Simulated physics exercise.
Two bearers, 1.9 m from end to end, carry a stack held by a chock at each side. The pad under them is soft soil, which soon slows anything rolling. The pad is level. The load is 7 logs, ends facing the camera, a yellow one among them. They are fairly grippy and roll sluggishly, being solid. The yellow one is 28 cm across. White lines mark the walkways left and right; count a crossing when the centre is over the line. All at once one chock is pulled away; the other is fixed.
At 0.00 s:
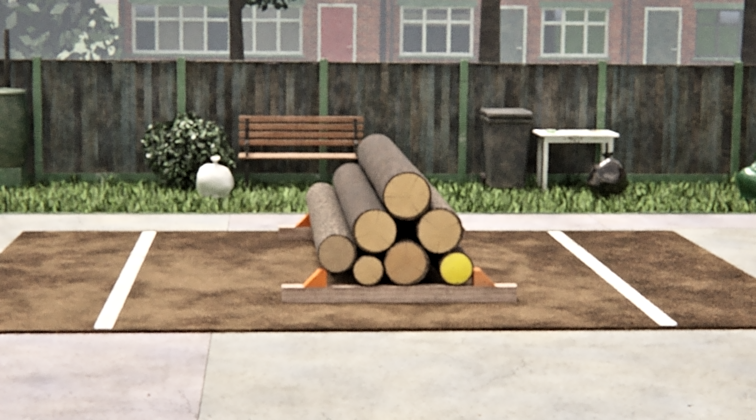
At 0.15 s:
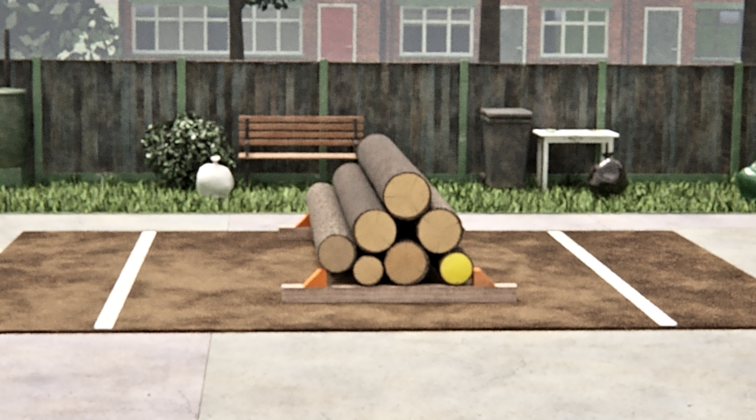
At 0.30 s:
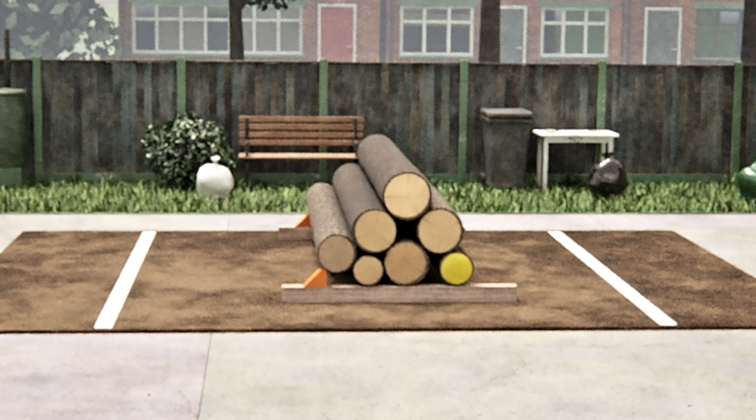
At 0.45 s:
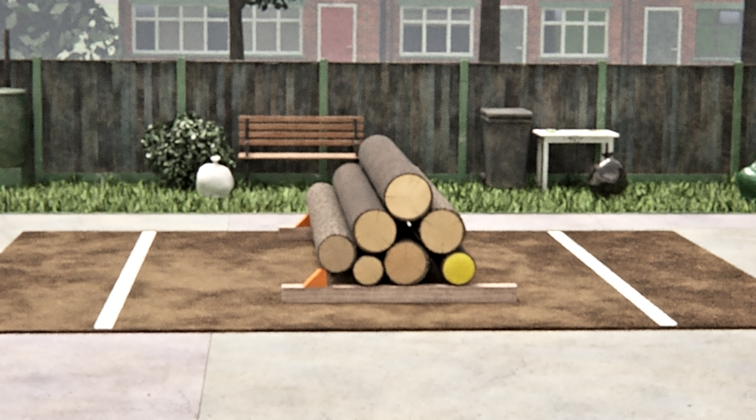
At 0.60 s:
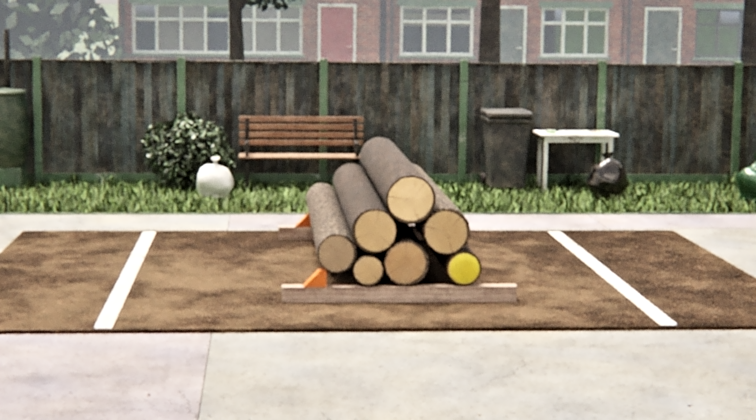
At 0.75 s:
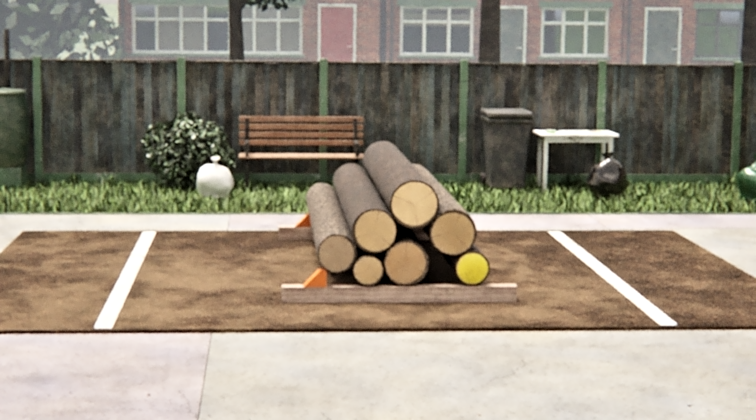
On brown soil, the right chock vanishes from a log stack and the yellow log rolls slightly right.
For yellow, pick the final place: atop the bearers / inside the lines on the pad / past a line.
The yellow log ends inside the lines on the pad.
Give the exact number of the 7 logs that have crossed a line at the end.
0 of them.
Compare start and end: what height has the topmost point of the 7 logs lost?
Some 30 cm lower.
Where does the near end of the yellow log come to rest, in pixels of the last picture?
Near (590, 285).
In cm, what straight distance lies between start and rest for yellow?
Moved: Yellow 110.
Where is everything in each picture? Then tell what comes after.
In the first frame, yellow (457, 269); both chocks in; lines at (114, 304) and (641, 302); the pad is level; 4 of the 7 form the bottom row.
In the second frame, yellow (457, 269).
In the third frame, yellow (457, 269); right chock gone.
In the fourth frame, yellow (459, 269).
In the fifth frame, yellow (465, 269).
In the sixth frame, yellow (473, 269); lines at (114, 304) and (641, 302).
By 1.0 s, yellow is on the bearers, 20 cm from the bearers' right end, rolling right; 0 over a line so far.
By 1.1 s, yellow is on the bearers, 10 cm from the bearers' right end, rolling right; 0 over a line so far.
By 1.3 s, yellow is off the bearers, 90 cm short of the right line, rolling right; 0 over a line so far.
Finally (2.3 s), yellow is off the bearers, 40 cm short of the right line; 0 over a line so far.
